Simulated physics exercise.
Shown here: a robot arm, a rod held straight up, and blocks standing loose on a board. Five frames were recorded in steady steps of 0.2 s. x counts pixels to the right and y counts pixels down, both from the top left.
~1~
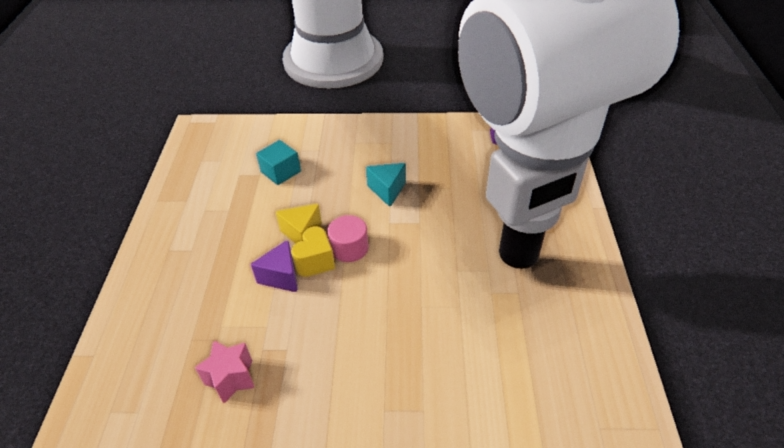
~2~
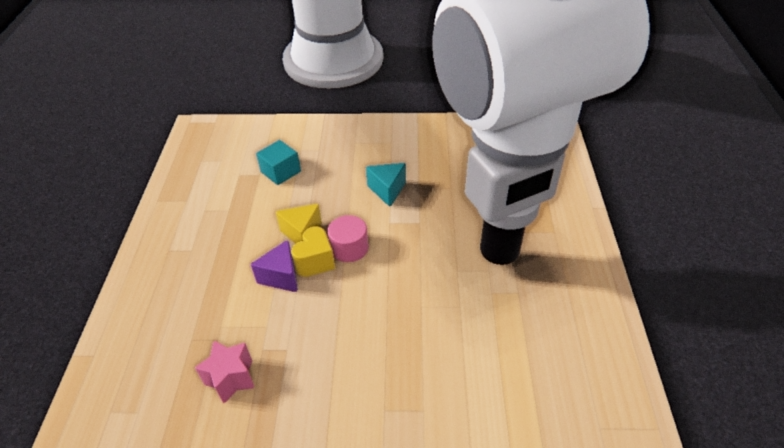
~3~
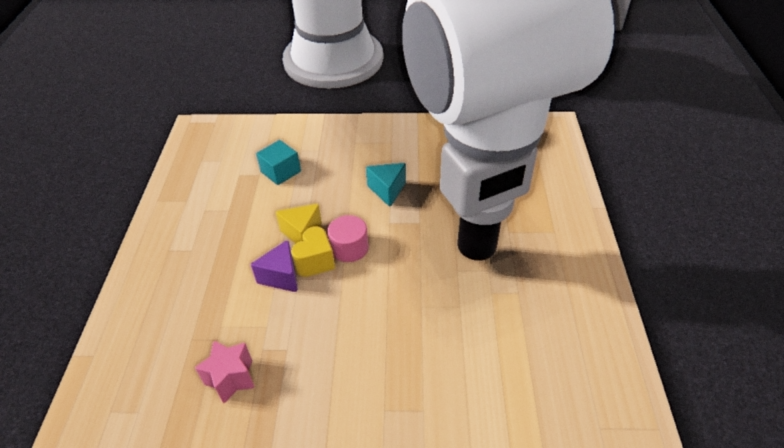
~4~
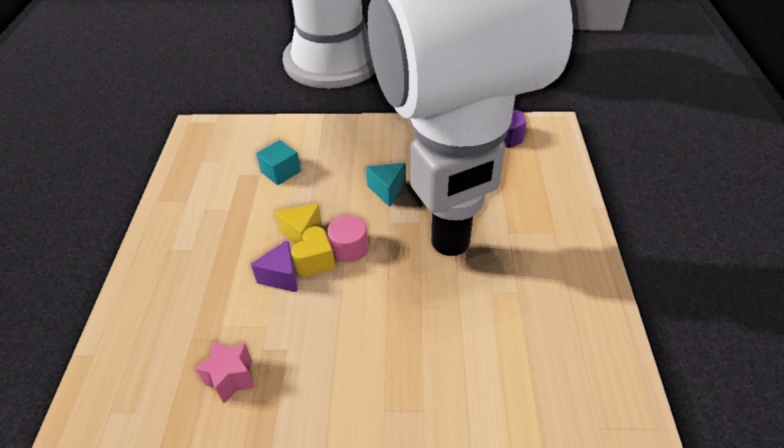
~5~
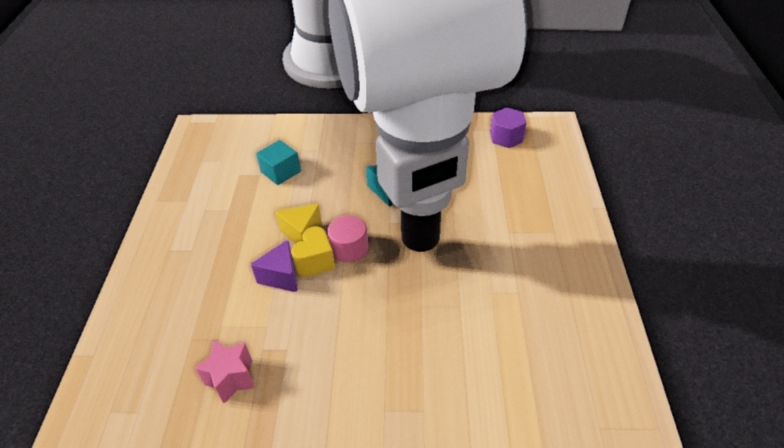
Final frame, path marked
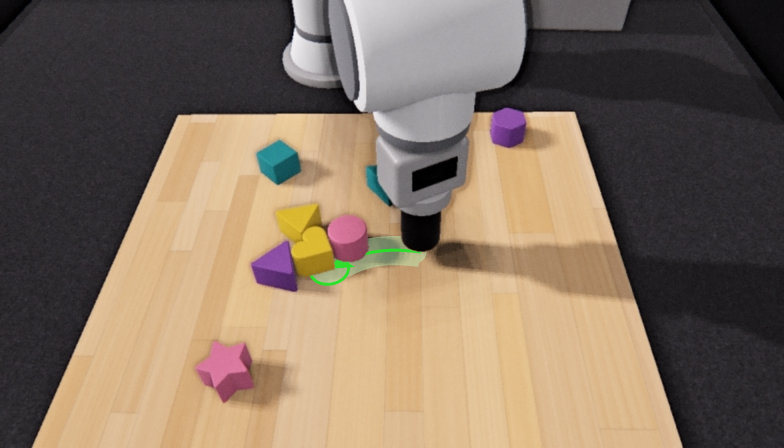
A white robot arm with a black rod pointing down stands over a pale wooden board on a dark surface, seen from above at a fixed angle. A yellow triangle, yellow heart, purple triangle and pink cylinder cluster left of centre, with teal blocks behind and a pink star in front. The arm sweeps the rod steadily left toward the unmoving cluster, covering much of one teal block and revealing a purple block behind.
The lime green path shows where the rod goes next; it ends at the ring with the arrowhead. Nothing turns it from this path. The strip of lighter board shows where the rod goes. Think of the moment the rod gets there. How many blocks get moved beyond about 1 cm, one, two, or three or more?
There will be three or more blocks that move more than 1 cm.
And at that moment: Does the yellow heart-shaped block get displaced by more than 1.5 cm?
Yes, it checks out.
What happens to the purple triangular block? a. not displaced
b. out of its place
The answer is b.
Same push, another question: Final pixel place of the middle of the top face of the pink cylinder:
Roughly at (313, 223).
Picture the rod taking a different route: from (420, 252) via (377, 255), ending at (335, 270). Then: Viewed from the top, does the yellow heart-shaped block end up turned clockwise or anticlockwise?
From overhead, the rotation is counterclockwise.
The line goes from (420, 252) by way of (389, 250) and (358, 256) to (329, 269).
On the path given first. Halfway along, rod (371, 239); purple triangular block (270, 261); yellow triangular block (294, 215), turned 25° clockwise; yellow heart-shaped block (302, 243), turned 25° anticlockwise; pink cylinder (333, 227).
At the end, rod (327, 256); purple triangular block (262, 265); yellow triangular block (288, 209); yellow heart-shaped block (289, 246), turned 50° anticlockwise; pink cylinder (313, 223).
